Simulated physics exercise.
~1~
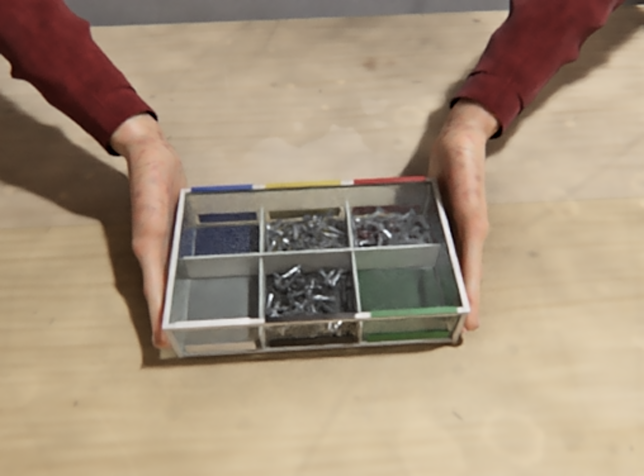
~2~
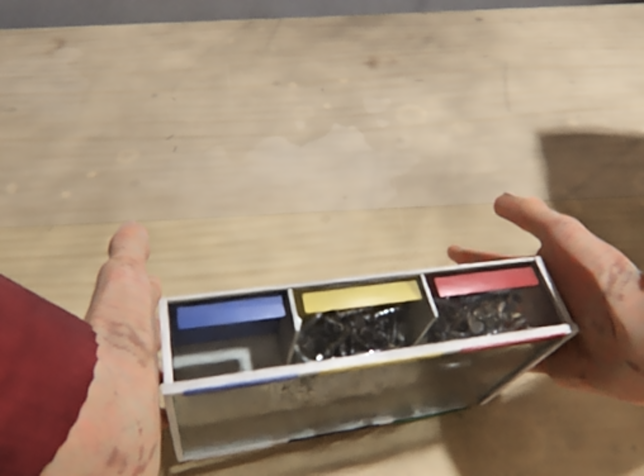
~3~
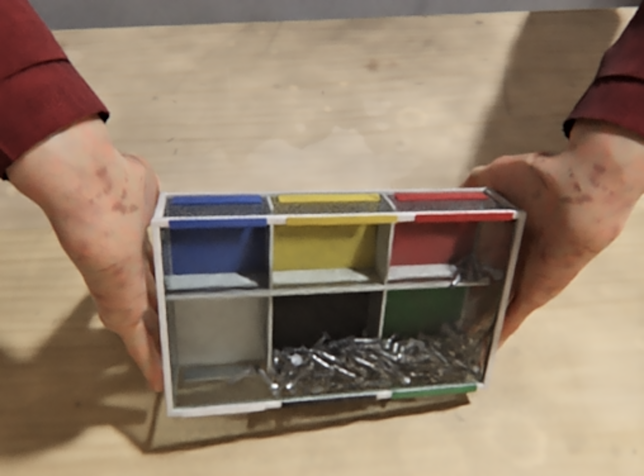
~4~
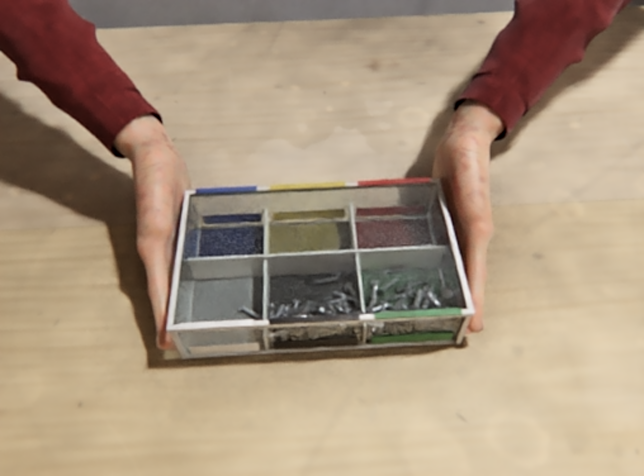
At first, two hands in dark red sleeves hold a clear-lidded box flat on a wooden table, with small steel screws heaped in its yellow, red and black compartments. The hands tip the box steeply up toward the viewer and past upright, until the blue, yellow and red sections face up, dark clusters of screws showing in the yellow and red ones. They then tilt it back partway, and the screws lie piled along the lower side, across the black and green compartments. Finally, the hands lay the box flat again, with nearly all the screws in the black and green sections.
